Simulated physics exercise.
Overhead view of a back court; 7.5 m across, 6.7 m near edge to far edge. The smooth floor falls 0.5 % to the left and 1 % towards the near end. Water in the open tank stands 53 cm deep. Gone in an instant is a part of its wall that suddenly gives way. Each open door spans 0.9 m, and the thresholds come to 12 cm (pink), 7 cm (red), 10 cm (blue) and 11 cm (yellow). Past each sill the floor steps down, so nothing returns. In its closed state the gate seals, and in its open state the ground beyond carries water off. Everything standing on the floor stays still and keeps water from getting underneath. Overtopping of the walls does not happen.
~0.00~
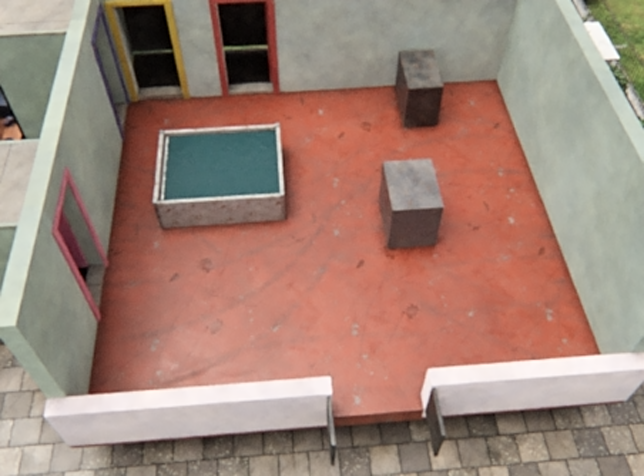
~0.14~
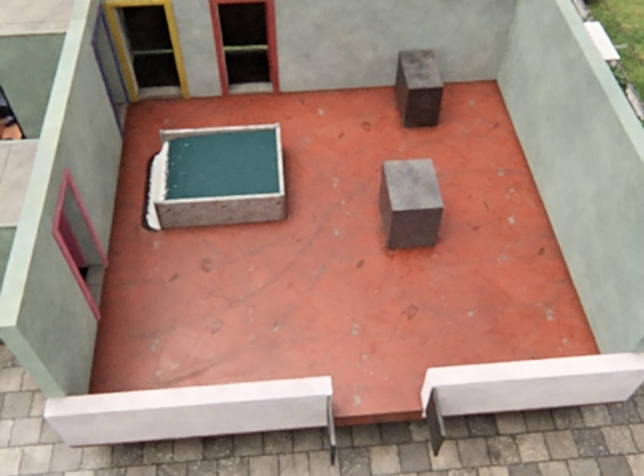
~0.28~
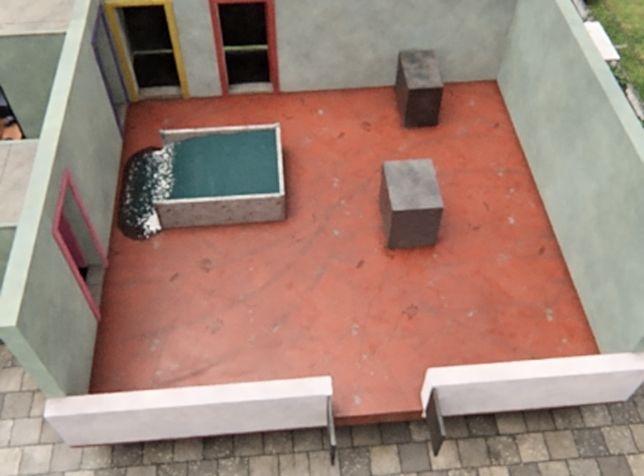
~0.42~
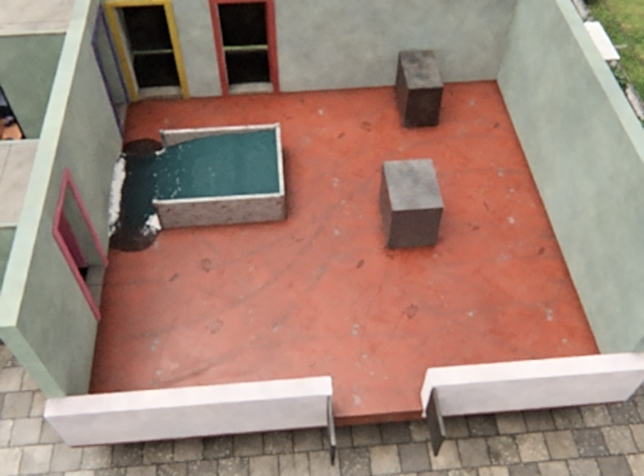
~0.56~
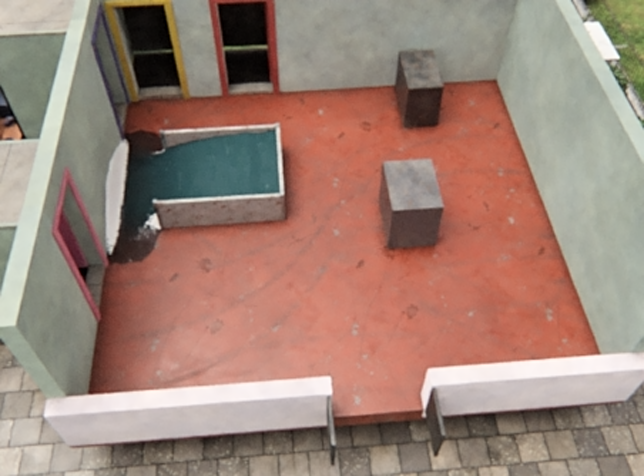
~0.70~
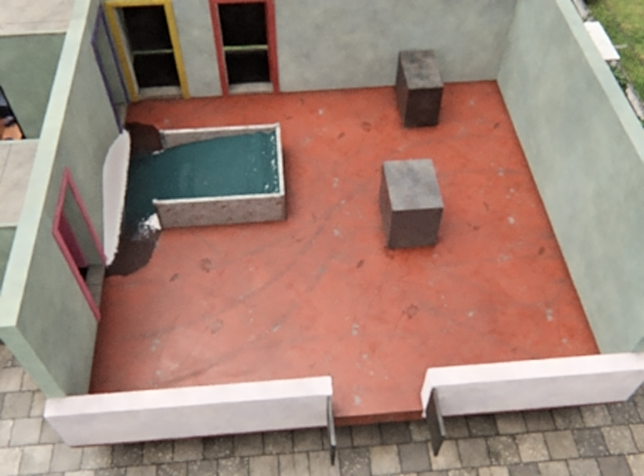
A walled court with a smooth red floor and pale green walls is seen from high above, with grey paving along the near edge. A pale-rimmed tank of dark teal water sits at the upper left, and two grey blocks stand to its right. The tank's left side gives way, and water pours out, foams against the left wall and spreads along it towards the viewer.
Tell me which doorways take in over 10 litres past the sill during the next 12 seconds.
Within those 12 seconds, the pink door takes in no more than that; the red door takes in no more than that; the blue door takes in over 10 litres; the yellow door takes in over 10 litres.
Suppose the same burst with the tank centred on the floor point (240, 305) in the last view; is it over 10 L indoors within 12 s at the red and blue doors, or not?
For the red door, the amount is acceptable; for the blue door, the amount is acceptable.
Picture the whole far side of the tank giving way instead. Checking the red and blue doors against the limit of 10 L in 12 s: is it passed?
Short answer, against that limit: Red overshoots, blue overshoots.
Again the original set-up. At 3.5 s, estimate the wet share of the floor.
35 %.
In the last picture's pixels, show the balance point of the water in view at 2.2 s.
(172, 203).
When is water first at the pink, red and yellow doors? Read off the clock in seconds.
Pink = 0.8 s, red = 2.0 s, yellow = 1.3 s.
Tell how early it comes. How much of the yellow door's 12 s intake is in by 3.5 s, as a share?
Fraction in by then: Around 85 per cent.
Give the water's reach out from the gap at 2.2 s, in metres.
I'd say around 4.2 m from the gap.
After 1.4 s water covers 10 % of the floor and is deepest (40 cm) near (127, 194); pink door 10 cm at the sill, 0 L in, red door not reached, blue door 11 cm at the sill, 0 L in, yellow door 11 cm at the sill, 0 L in.
After 2.2 s water covers 20 % of the floor and is deepest (30 cm) near (115, 203); pink door 12 cm at the sill, 0 L in, red door 2 cm at the sill, 0 L in, blue door 14 cm at the sill, 4 L in, yellow door 25 cm at the sill, 34 L in.
After 3.5 s water covers 35 % of the floor and is deepest (22 cm) near (87, 408); pink door 8 cm at the sill, 1 L in, red door 5 cm at the sill, 0 L in, blue door 12 cm at the sill, 24 L in, yellow door 18 cm at the sill, 110 L in.
After 7.0 s water covers 70 % of the floor and is deepest (11 cm) near (113, 219); pink door 5 cm at the sill, 1 L in, red door 3 cm at the sill, 0 L in, blue door 8 cm at the sill, 37 L in, yellow door 5 cm at the sill, 126 L in.
After 12.0 s water covers 90 % of the floor and is deepest (8 cm) near (446, 391); pink door 3 cm at the sill, 1 L in, red door 2 cm at the sill, 0 L in, blue door 4 cm at the sill, 37 L in, yellow door 3 cm at the sill, 126 L in.
